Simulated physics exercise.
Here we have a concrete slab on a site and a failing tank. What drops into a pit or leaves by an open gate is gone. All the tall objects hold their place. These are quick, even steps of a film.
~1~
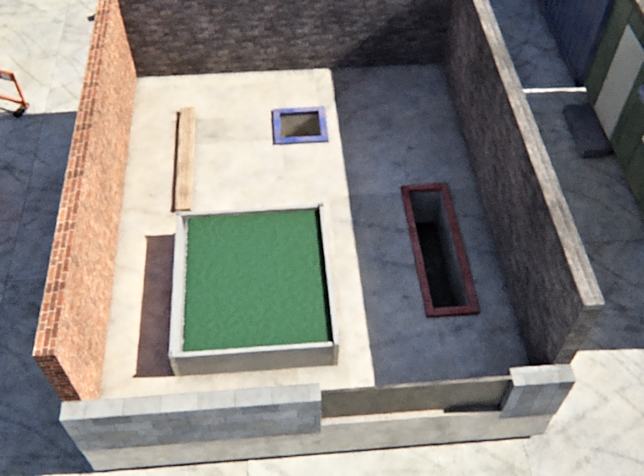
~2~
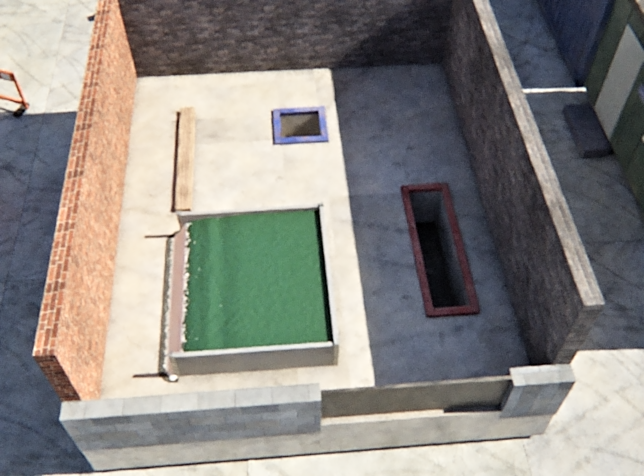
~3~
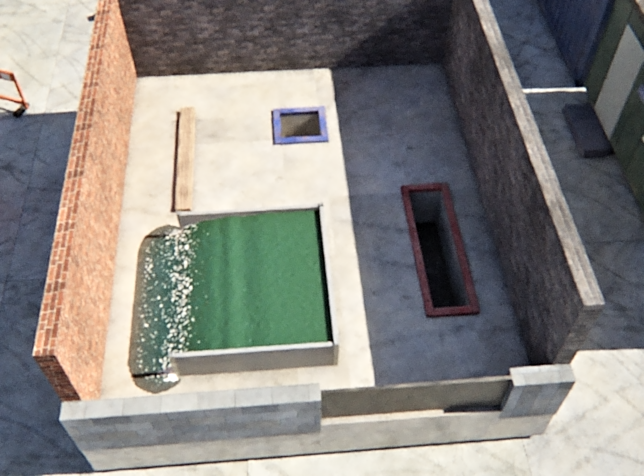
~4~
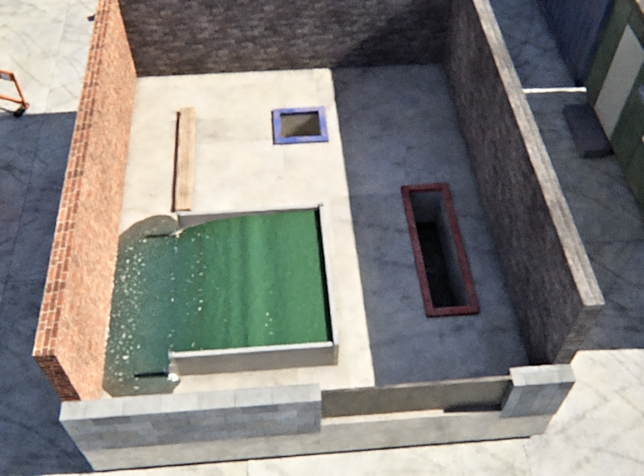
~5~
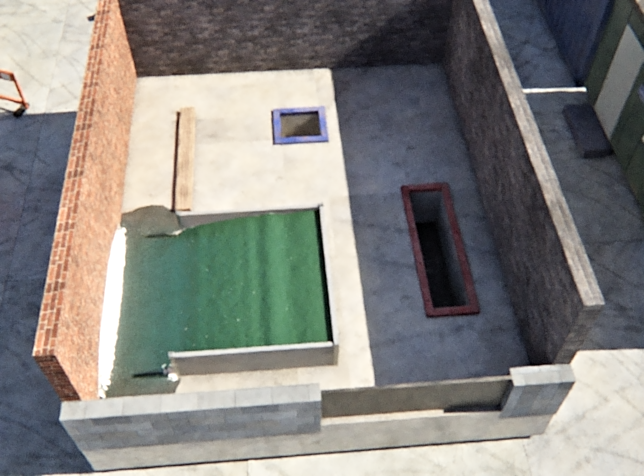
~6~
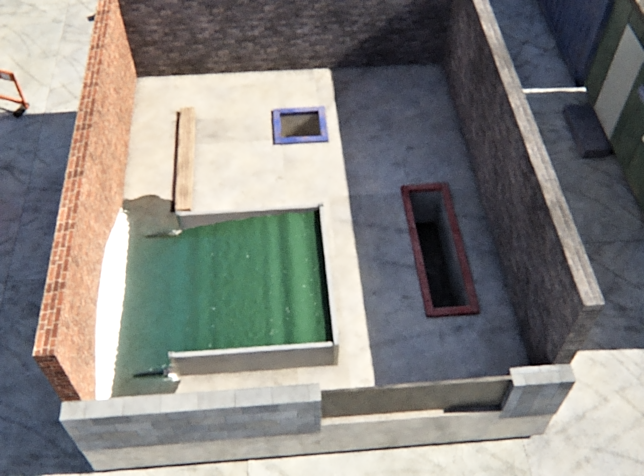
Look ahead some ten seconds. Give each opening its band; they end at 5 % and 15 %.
The gate takes less than 5 %; the red pit takes less than 5 %; the blue pit takes less than 5 %.
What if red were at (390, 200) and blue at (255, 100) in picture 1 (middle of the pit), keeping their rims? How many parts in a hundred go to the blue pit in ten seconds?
In per cent: Blue 8.
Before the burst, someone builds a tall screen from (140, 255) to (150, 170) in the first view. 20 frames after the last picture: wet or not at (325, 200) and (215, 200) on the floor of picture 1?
As listed: No water, wet.
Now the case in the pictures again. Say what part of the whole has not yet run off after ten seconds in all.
I make it 98 per cent.
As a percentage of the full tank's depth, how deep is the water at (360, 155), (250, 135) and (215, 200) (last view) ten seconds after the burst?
In turn 8, 4 and 6 in a hundred.
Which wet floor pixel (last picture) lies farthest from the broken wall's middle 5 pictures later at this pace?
At about (129, 156).
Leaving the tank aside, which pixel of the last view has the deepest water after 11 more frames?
Near (98, 424).
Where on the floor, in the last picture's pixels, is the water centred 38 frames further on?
Close to (260, 239).
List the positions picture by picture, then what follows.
In the first frame, still water in the tank at (253, 277).
In the second frame, water pours out at (182, 295) and has run to (170, 377).
In the third frame, the front is at (152, 387), out from the gap at (182, 296).
In the fourth frame, the front is at (120, 393), out from the gap at (182, 296).
In the fifth frame, water pours out at (182, 297) and has run to a hidden place.
In the sixth frame, water pours out at (182, 297) and has run to (123, 204).
A moment on, water covers 15 % of the floor; the gate 0 %, the red pit 0 %, the blue pit 0 %.
Next, water covers 25 % of the floor; the gate 0 %, the red pit 0 %, the blue pit 0 %.
Then, water covers 45 % of the floor; the gate 0 %, the red pit 0 %, the blue pit 0 %.
Later, water covers 70 % of the floor; the gate 0 %, the red pit 1 %, the blue pit 1 %.
In the end, water covers 90 % of the floor; the gate 0 %, the red pit 1 %, the blue pit 2 %.
